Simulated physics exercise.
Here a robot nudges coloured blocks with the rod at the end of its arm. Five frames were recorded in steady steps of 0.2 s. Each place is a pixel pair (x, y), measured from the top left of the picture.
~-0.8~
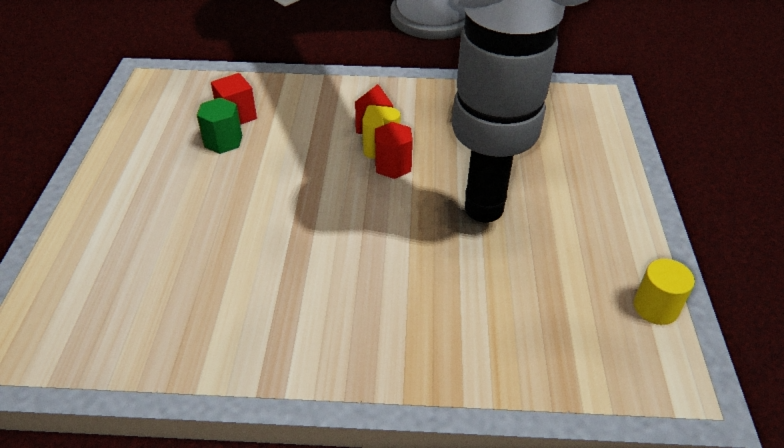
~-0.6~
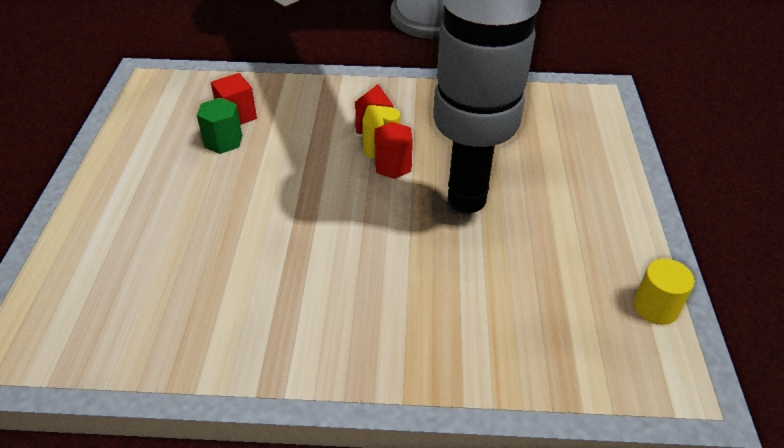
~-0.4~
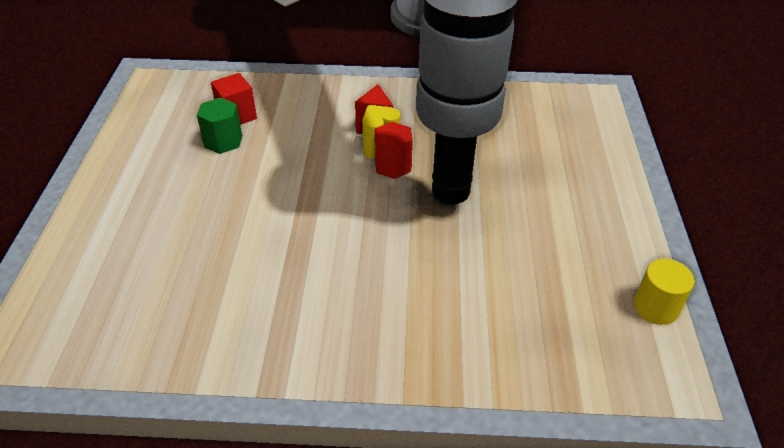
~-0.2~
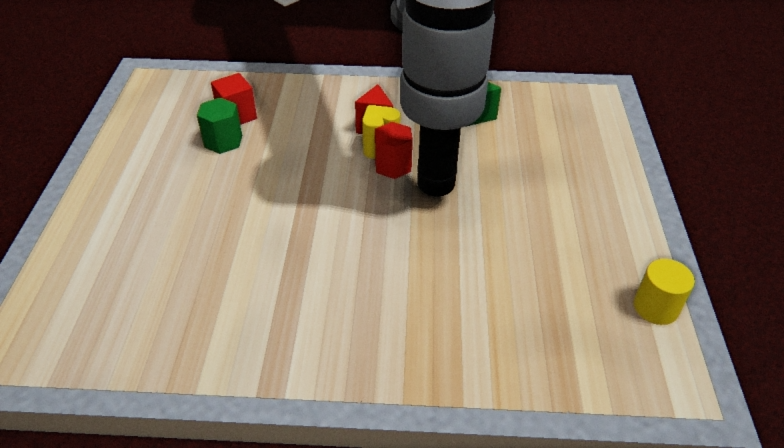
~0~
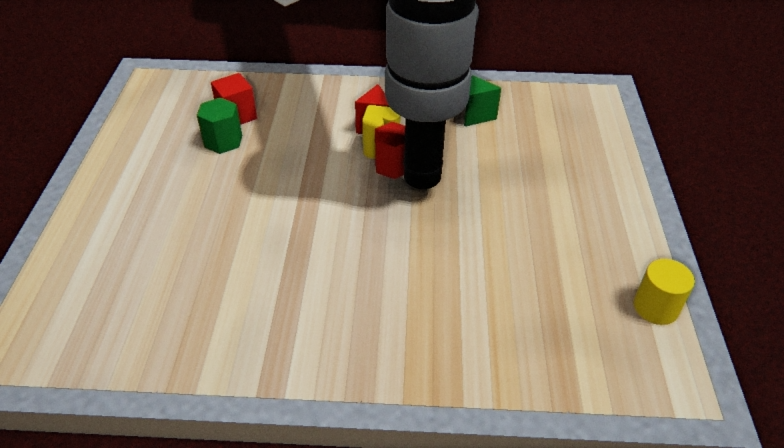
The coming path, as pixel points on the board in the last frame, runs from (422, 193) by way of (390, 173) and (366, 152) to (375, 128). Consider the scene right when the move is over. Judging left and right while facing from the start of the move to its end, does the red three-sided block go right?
I'd say yes.
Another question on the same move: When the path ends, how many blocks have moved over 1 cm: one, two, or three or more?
Going by the path, three or more of them shift by more than about 1 cm.
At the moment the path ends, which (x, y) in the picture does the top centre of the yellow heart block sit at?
I'd expect the centre of its top face to be at (344, 68).
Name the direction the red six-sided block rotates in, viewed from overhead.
The block turns counter-clockwise.
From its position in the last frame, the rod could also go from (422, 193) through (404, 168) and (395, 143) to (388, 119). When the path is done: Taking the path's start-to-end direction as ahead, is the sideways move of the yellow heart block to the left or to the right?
So, looking from the first point of the path to the last, the yellow heart block moves leftwards.
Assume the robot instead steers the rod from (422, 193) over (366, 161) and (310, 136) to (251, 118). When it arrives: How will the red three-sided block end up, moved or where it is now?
That block will leave its spot.
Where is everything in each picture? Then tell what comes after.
In the first frame, rod tip (484, 210); block tops, red three-sided block (375, 96); yellow heart block (379, 115); red six-sided block (394, 134).
In the second frame, rod (467, 201); blocks unchanged.
In the third frame, rod (451, 193); blocks unchanged.
In the fourth frame, rod (436, 185); blocks unchanged.
In the fifth frame, rod (422, 178); red three-sided block (375, 96); yellow heart block (379, 115); red six-sided block (394, 134).
On the path given first. One third of the way, rod (390, 158); red three-sided block (373, 86), turned 15° clockwise; yellow heart block (365, 102), turned 15° clockwise; red six-sided block (374, 120).
Two thirds of the way, rod (365, 137); red three-sided block (375, 73), turned 30° clockwise; yellow heart block (352, 82), turned 25° clockwise; red six-sided block (352, 100), turned 15° clockwise.
At the end, rod (375, 113); red three-sided block (376, 70), turned 50° clockwise; yellow heart block (344, 68), turned 45° clockwise; red six-sided block (345, 86), turned 30° anticlockwise.
